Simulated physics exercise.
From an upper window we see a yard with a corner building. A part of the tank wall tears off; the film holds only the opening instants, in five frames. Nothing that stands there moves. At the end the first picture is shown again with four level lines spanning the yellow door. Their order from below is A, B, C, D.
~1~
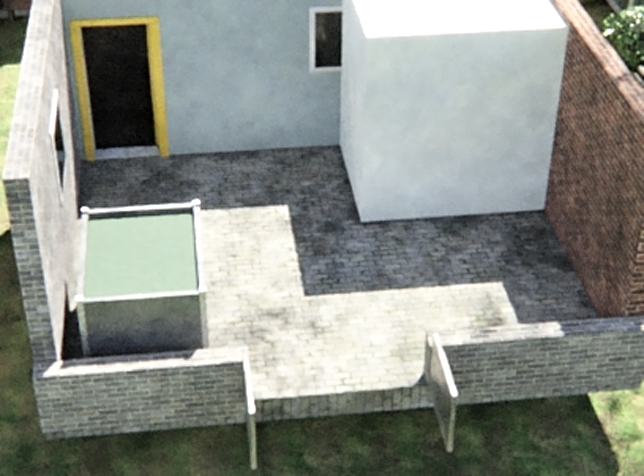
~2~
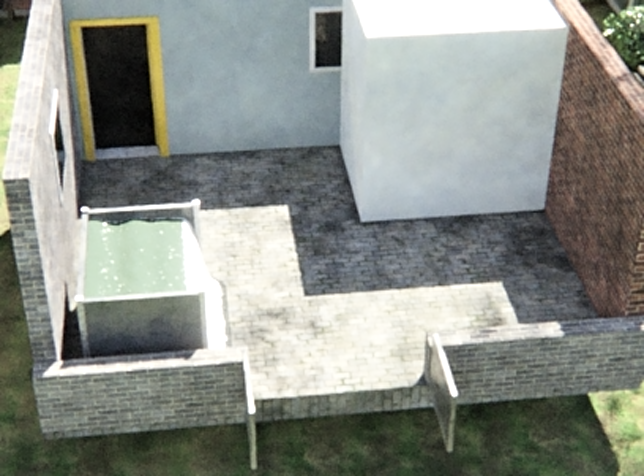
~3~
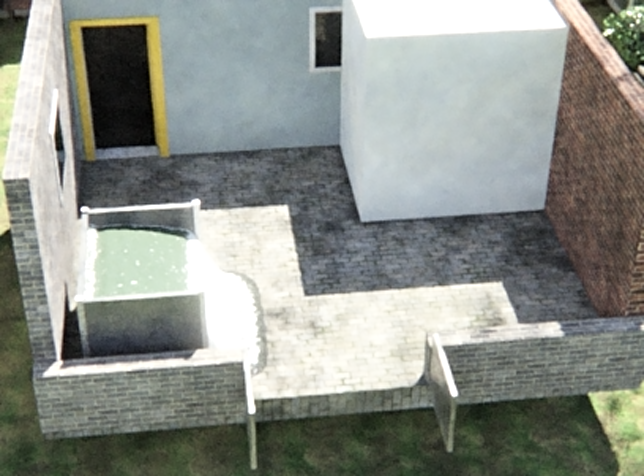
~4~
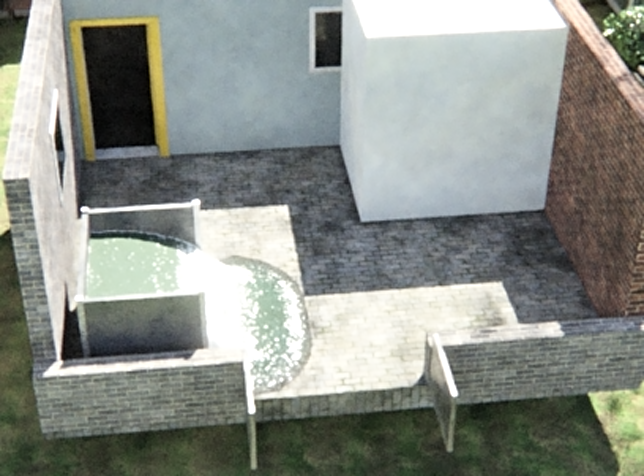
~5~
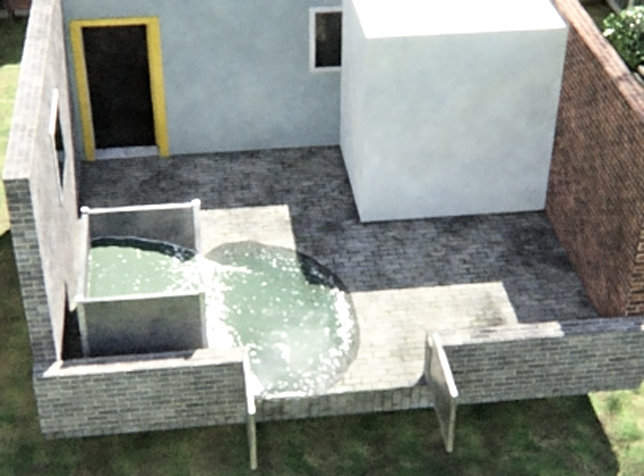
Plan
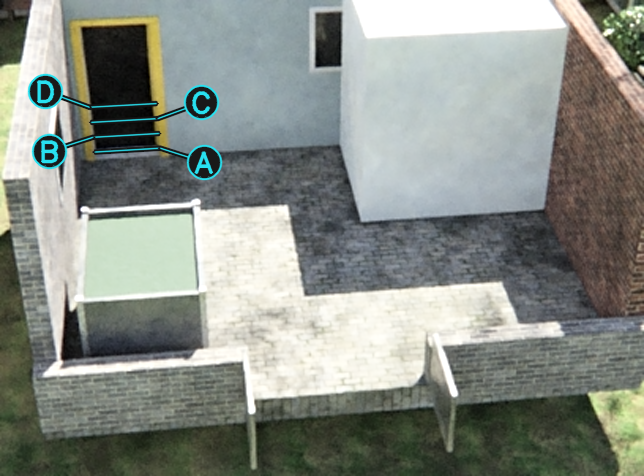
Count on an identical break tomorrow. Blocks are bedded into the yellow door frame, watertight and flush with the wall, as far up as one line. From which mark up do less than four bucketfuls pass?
It is A.
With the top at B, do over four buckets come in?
No.
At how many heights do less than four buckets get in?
All four.
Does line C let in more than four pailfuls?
No, not at all.
In cyan, A at (127, 150); B at (126, 135); C at (124, 120); D at (123, 105); from the bottom up A, B, C, D.
For line A, a splash gets over, under a bucket.
For line B, nothing gets over.
For line C, nothing gets over.
For line D, nothing gets over.
